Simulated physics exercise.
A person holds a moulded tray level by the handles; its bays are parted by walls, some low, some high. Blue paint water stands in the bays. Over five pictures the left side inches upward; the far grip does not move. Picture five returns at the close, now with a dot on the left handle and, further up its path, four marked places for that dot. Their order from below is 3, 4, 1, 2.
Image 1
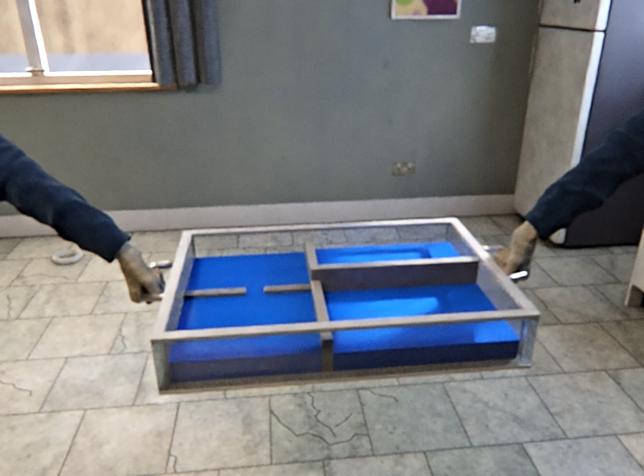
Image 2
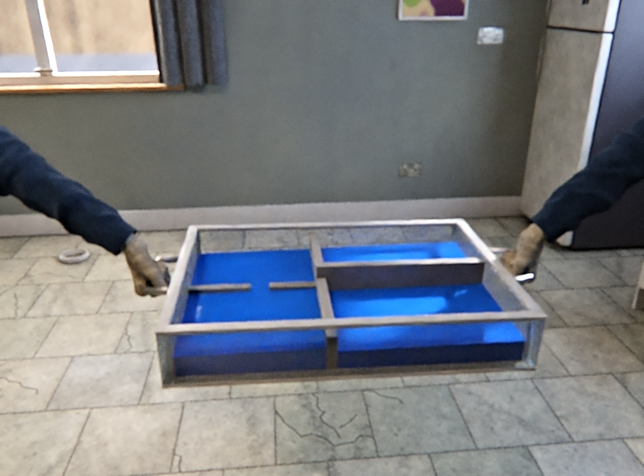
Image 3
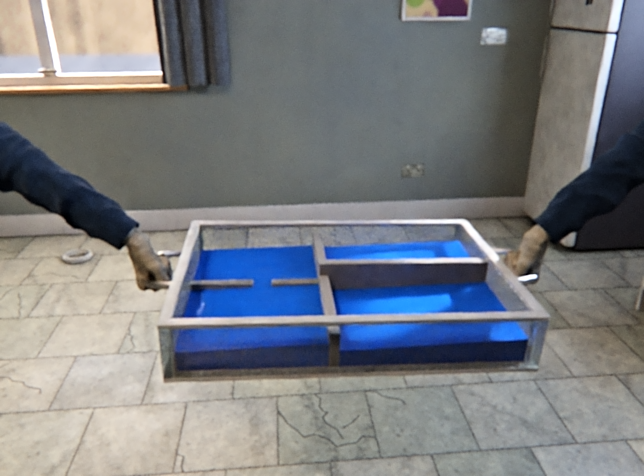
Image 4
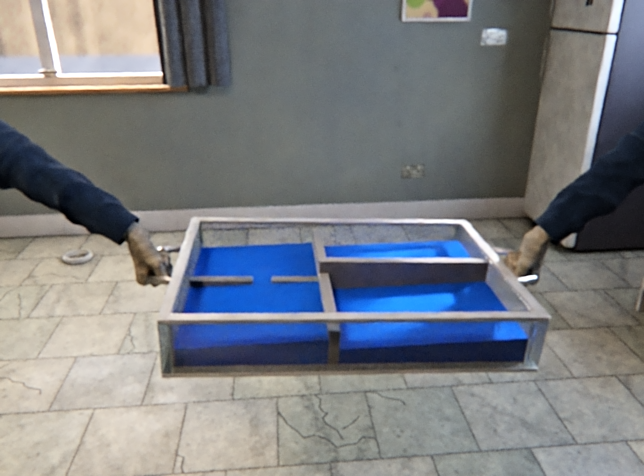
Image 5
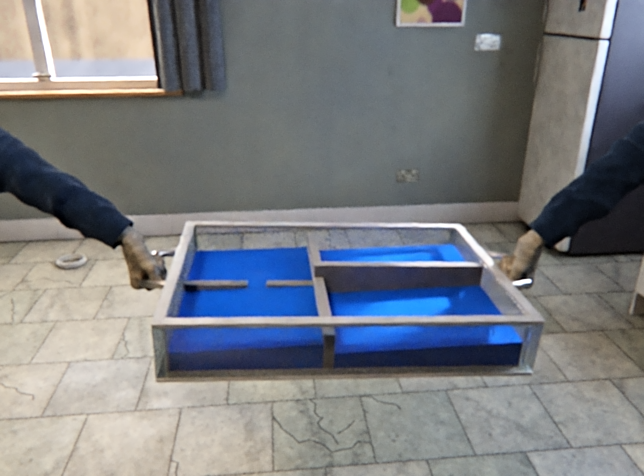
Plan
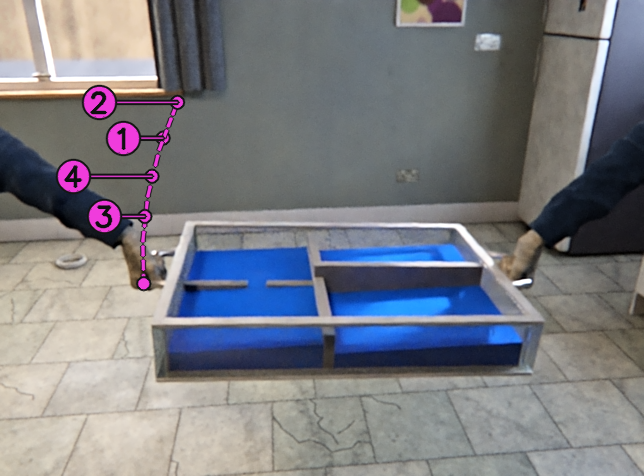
Two arms in dark sleeves reach in from left and right, hands gripping the handles of a shallow, clear-sided tray above a pale tiled floor, viewed from the front and slightly above. Grey walls part its bays of bright blue liquid, before a grey-green wall with a curtained window left and a fridge right. The tray tilts very slightly down to the right, while the view shifts a little.
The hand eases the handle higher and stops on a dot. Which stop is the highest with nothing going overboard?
Go for 3.
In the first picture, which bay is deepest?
That is the back right bay.
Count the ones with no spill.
One.
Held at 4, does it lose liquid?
Yes.
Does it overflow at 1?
Yes, it does.
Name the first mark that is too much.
Mark 4.
On the marked copy, 1 at (163, 138); 2 at (177, 102); 3 at (144, 216); 4 at (151, 176).
With 1, about 35 % goes over the rim.
With 2, about 48 % goes over the rim.
With 3, nothing spills; the front right bay holds the most.
With 4, about 15 % goes over the rim.
